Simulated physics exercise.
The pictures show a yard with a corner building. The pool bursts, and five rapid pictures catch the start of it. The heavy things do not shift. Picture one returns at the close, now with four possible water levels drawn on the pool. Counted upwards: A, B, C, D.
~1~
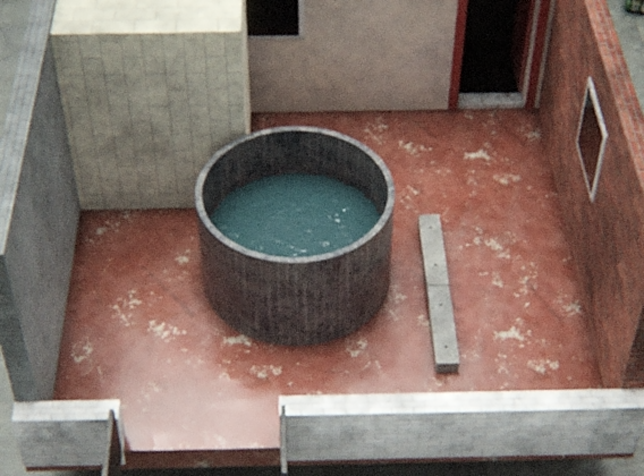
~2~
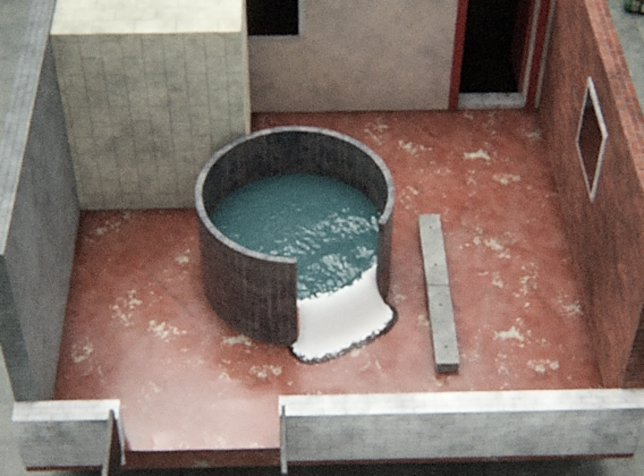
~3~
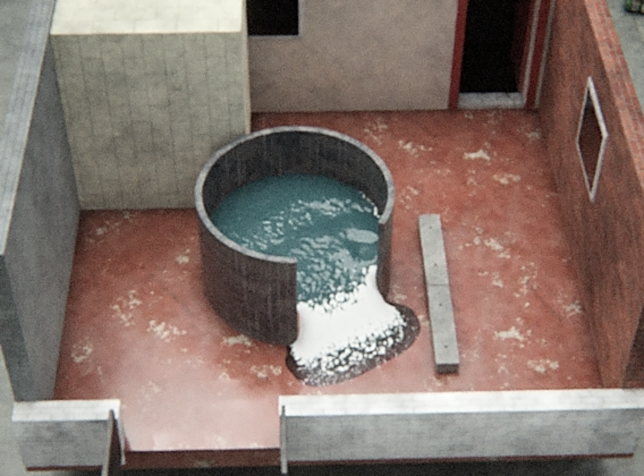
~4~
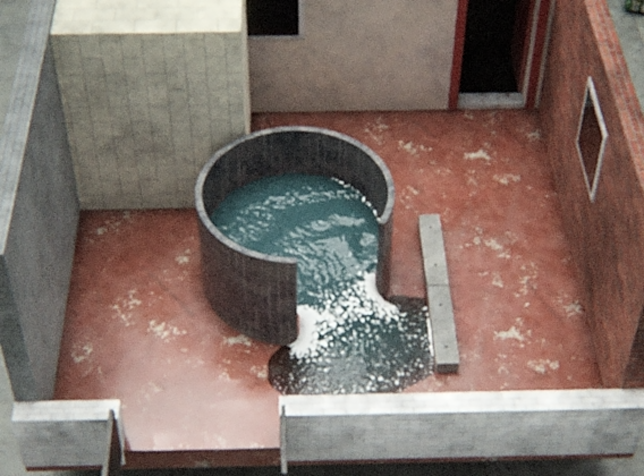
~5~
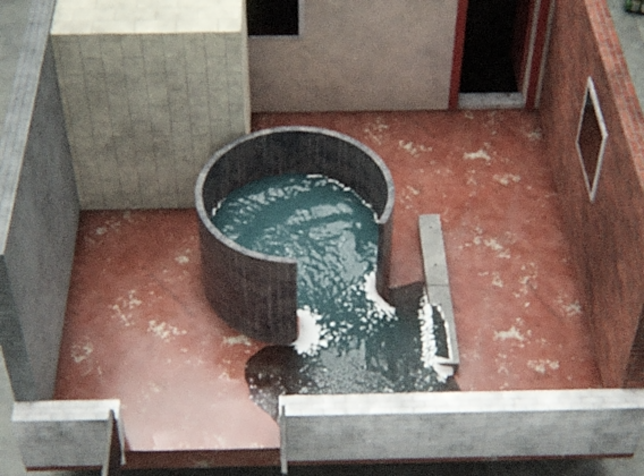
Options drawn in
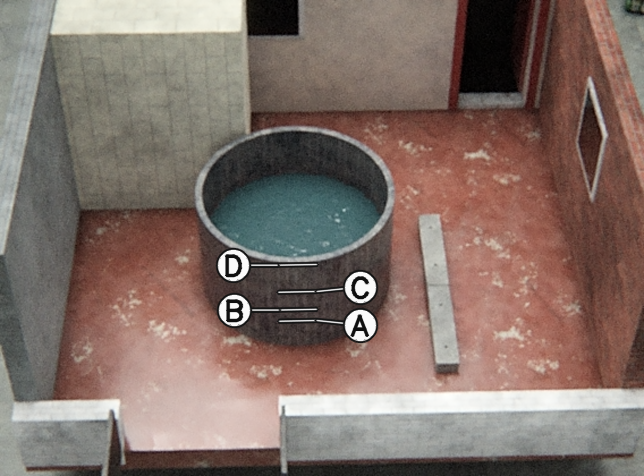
Water pours through a gap in the round pool's wall and spreads across the red yard.
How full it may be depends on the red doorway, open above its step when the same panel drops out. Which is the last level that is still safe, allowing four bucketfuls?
Choose A.
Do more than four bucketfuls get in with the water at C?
Yes, it does.
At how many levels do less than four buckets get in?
One.
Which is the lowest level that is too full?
Here it is level B.
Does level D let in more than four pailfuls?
Yes, that goes wrong.
On the marked copy, A at (297, 320); B at (297, 309); C at (297, 291); D at (297, 264); from the bottom up A, B, C, D.
With A, a bucket or two gets in.
With B, about 10 bucketfuls get in.
With C, dozens of bucketfuls pour in.
With D, dozens of bucketfuls pour in.
